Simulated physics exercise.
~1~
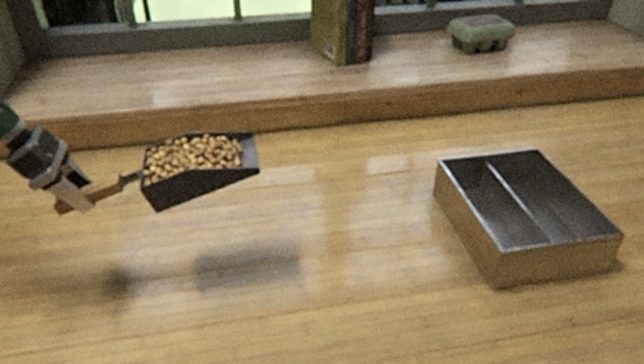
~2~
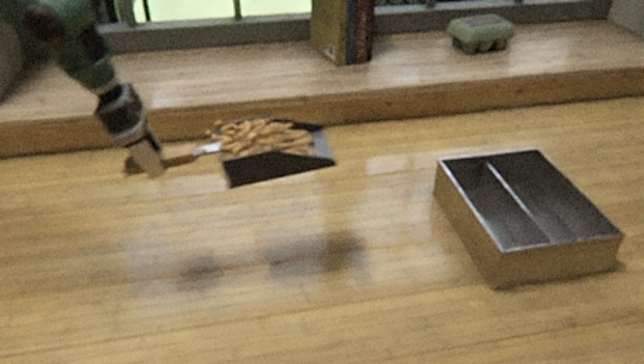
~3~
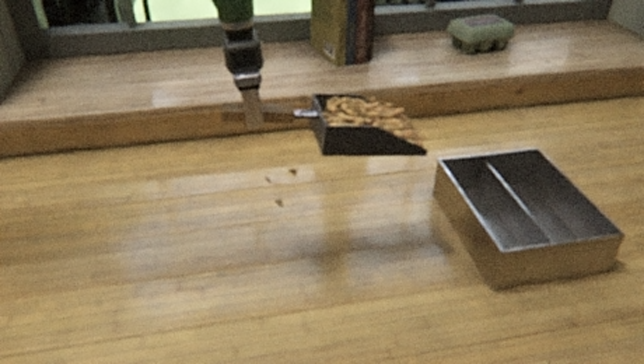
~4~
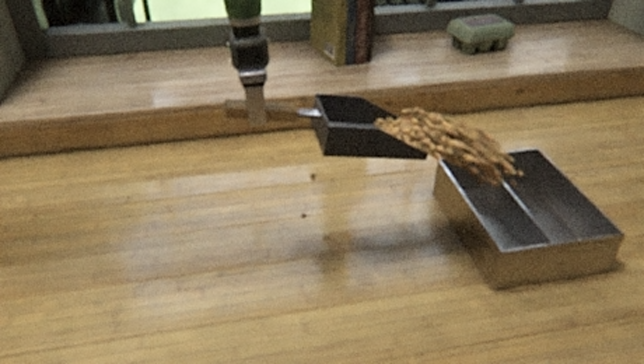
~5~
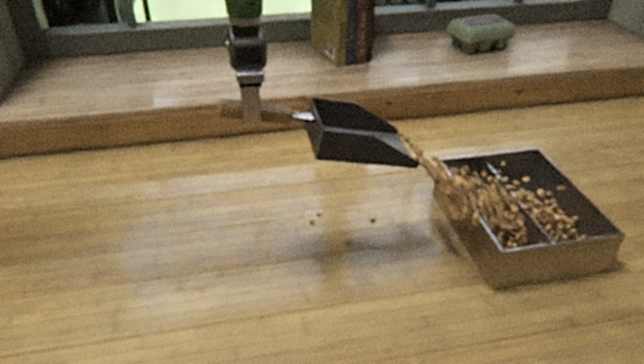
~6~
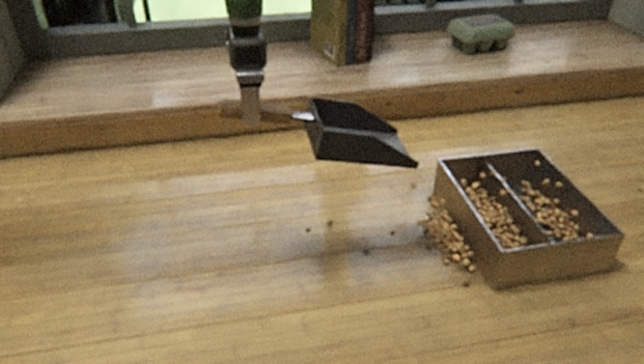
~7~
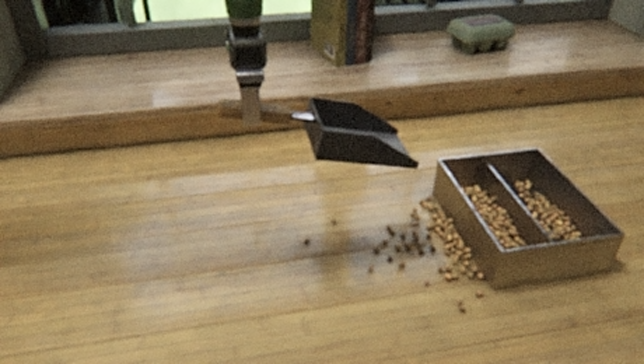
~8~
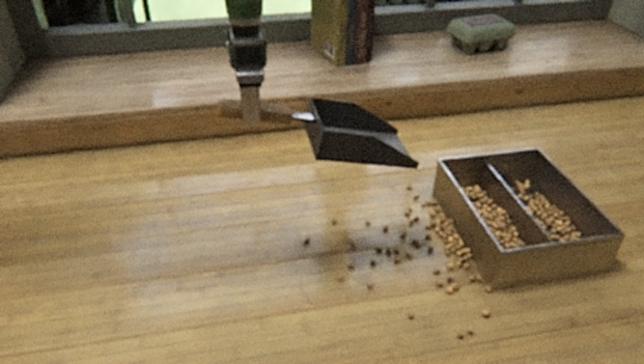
Robot arm carrying a scoop of chickpeas right and tipping them into a divided metal bin, some spilling and scattering across the table.
